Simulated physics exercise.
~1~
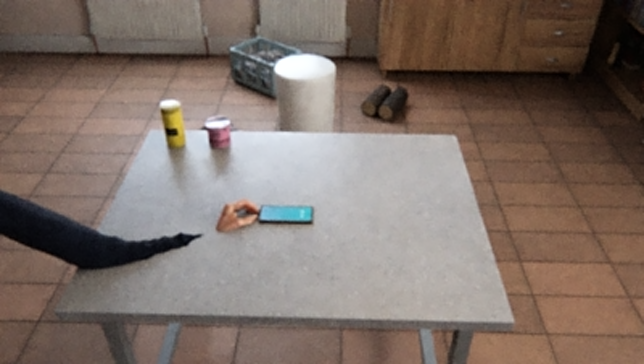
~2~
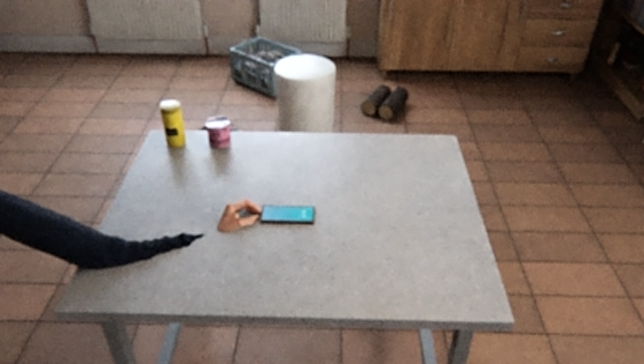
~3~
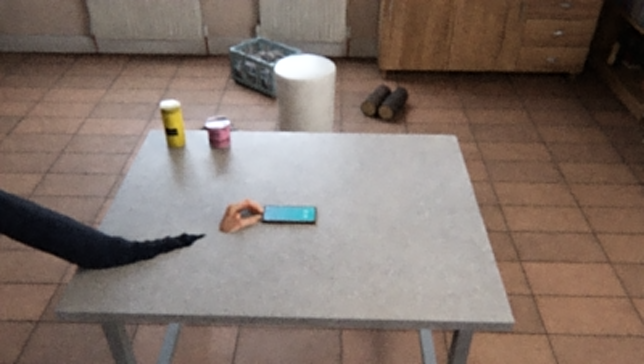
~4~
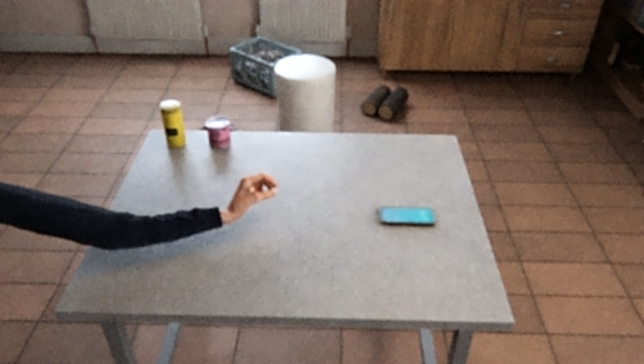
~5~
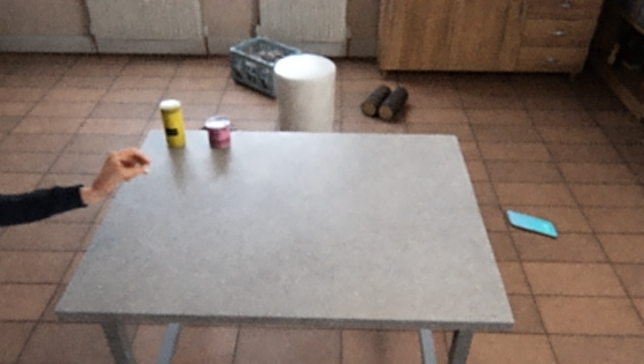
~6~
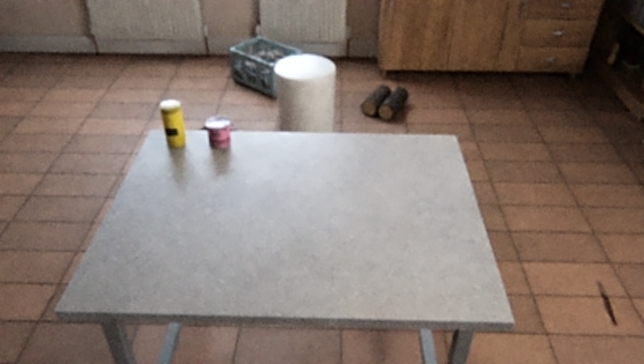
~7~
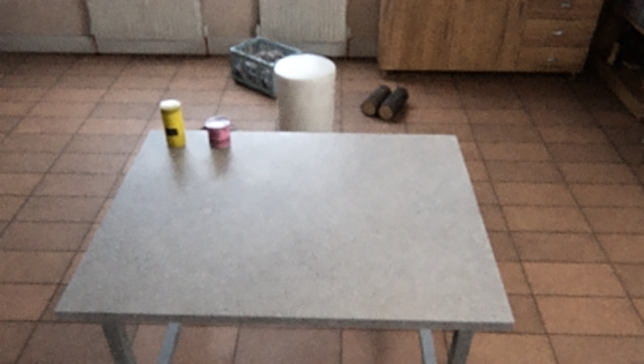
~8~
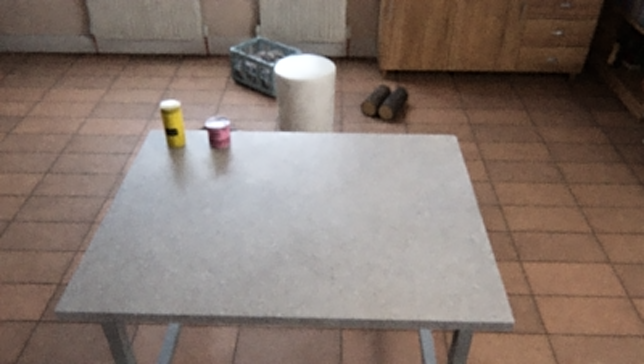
A hand pushes a phone right across the table, and it falls off the edge.
